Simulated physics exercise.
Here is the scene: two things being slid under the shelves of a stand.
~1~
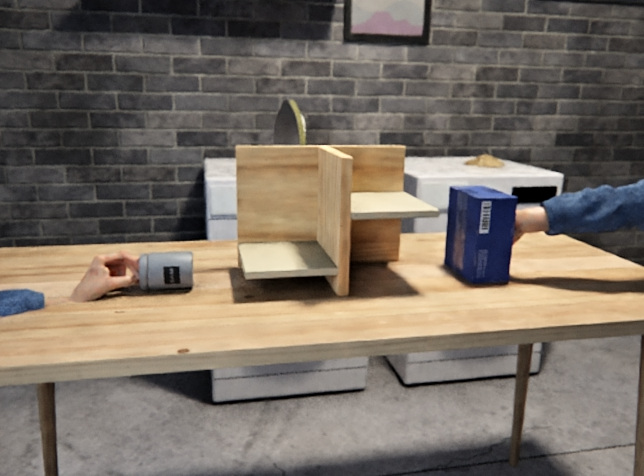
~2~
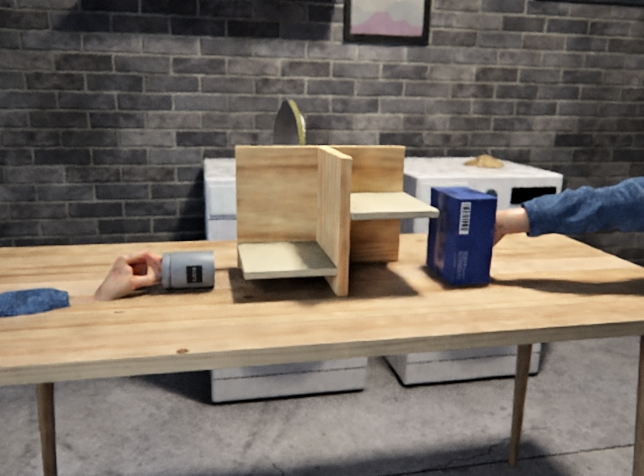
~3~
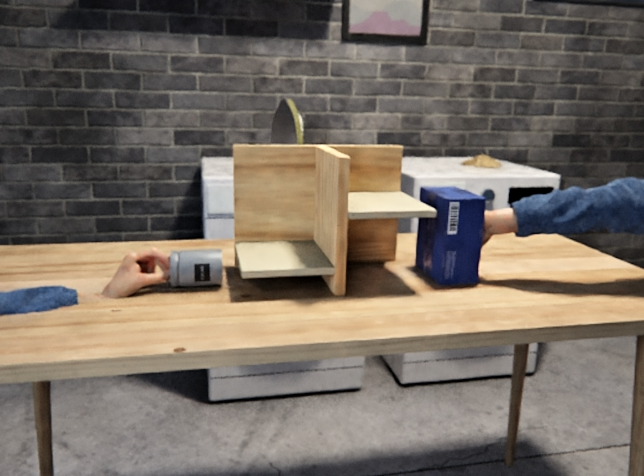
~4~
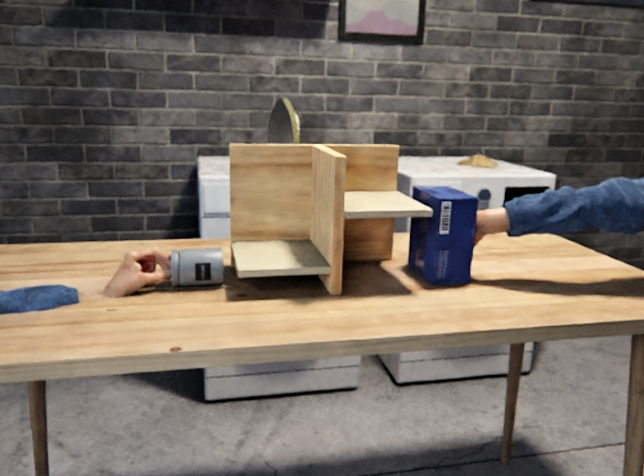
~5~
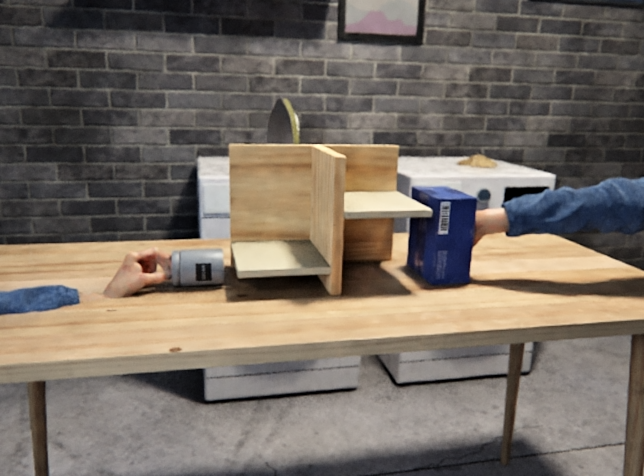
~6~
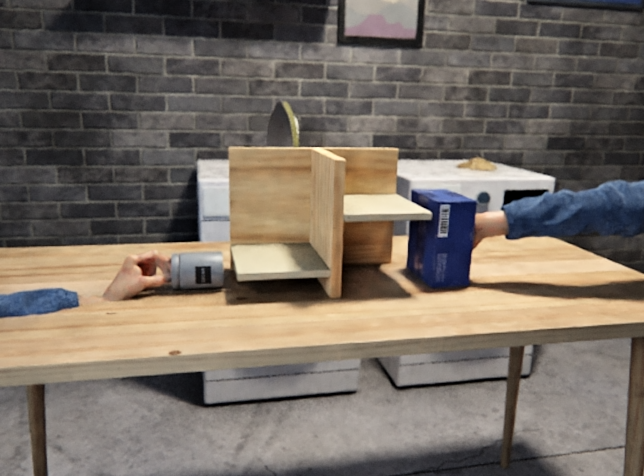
On a wooden table, two hands sliding a grey jar and a blue box inward toward a wooden stand, then staying nearly still.
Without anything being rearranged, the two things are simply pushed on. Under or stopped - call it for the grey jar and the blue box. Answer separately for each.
Grey jar stopped, blue box stopped.
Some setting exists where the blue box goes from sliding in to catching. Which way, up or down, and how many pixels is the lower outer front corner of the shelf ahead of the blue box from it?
Up by around 16 pixels.
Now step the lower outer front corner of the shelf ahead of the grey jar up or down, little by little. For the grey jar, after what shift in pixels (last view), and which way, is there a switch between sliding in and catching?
Up, by around 16 pixels.
Then, 0.18 s later than the last frame, grey jar sliding up to the opening near (200, 270); blue box sliding up to the opening near (437, 236).
Then, 0.24 s later than the last frame, grey jar sliding up to the opening near (205, 270); blue box sliding up to the opening near (432, 237).
Then, 0.48 s later than the last frame, grey jar stopped at the opening near (209, 270); blue box stopped at the opening near (430, 237).
When it is over, the grey jar stops at the shelf, near (209, 270); the blue box stops at the shelf, near (430, 237).
